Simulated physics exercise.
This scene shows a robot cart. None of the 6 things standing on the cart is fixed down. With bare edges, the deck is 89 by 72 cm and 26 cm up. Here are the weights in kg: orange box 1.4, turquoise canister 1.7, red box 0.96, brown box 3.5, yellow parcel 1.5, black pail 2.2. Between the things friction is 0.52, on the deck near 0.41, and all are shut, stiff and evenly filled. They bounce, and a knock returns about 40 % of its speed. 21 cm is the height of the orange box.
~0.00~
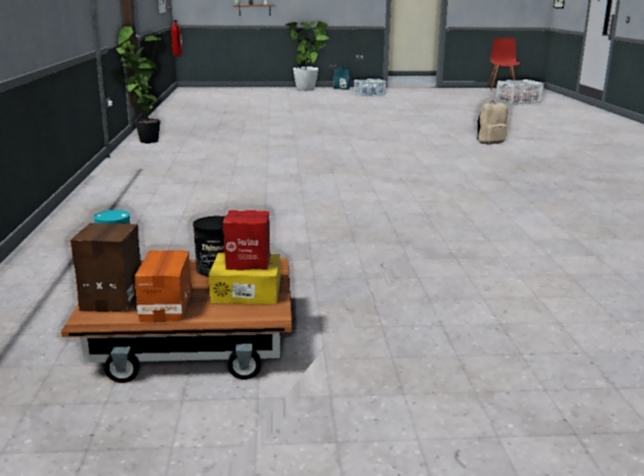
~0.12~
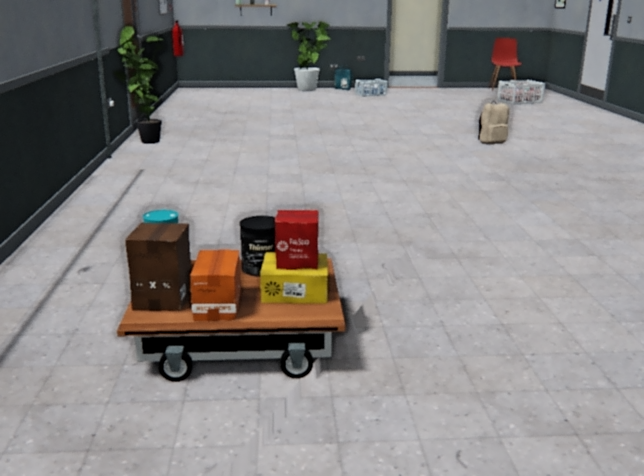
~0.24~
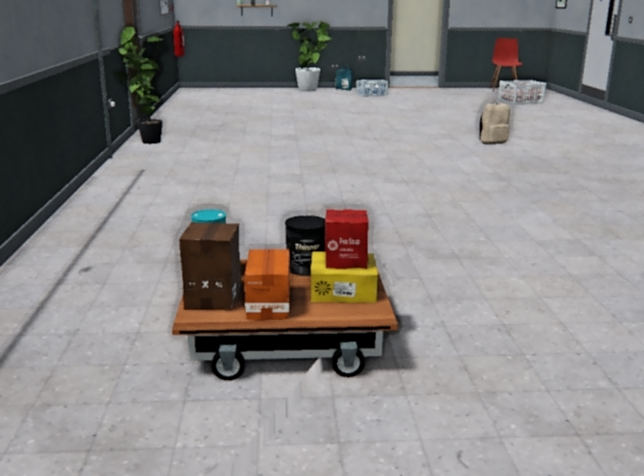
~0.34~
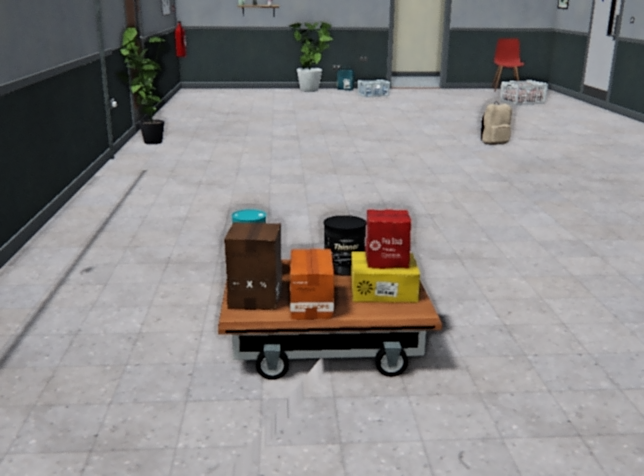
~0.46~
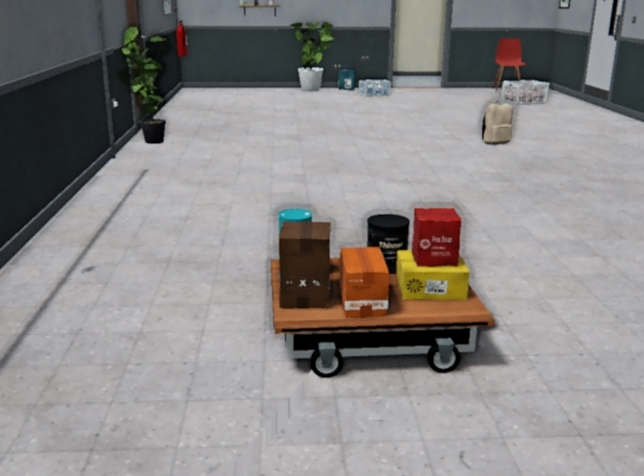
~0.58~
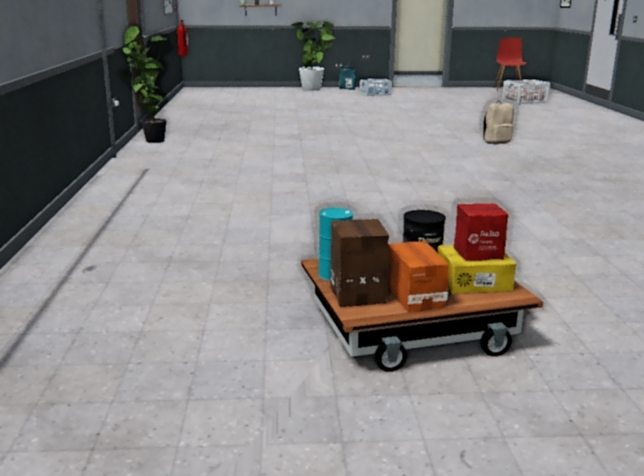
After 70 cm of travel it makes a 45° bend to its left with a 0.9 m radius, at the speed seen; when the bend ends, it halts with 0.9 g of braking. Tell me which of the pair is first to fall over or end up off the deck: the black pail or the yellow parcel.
The latter of the two.
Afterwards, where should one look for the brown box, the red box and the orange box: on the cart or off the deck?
When everything stops, the brown box is still in bounds, the red box is out of bounds, and the orange box is still in bounds.
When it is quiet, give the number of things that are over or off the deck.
I get 2.
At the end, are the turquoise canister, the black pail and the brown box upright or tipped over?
Well, the turquoise canister holds steady, the black pail holds steady, and the brown box holds steady.
After 0.78 s, cart has run 140 cm, turned 35°; yellow parcel slid 19 cm near (529, 249); black pail slid 12 cm near (461, 226); red box slid 22 cm.
After 1.18 s, cart has run 189 cm, turned 45°, stopped; yellow parcel slid 24 cm near (573, 217); black pail slid 20 cm near (506, 200); red box slid 29 cm.
After 1.58 s, cart has run 189 cm, turned 45°, stopped; red box and yellow parcel now off the deck; black pail slid 28 cm near (513, 197); orange box slid 24 cm.
By the end (1.9 s), off the deck, red box and yellow parcel; not toppled but over 10 cm from the start, orange box, turquoise canister, brown box and black pail. Seen from the same camera at the end, black pail near (513, 197). Black pail was never lost; yellow parcel went at 1.28 s.
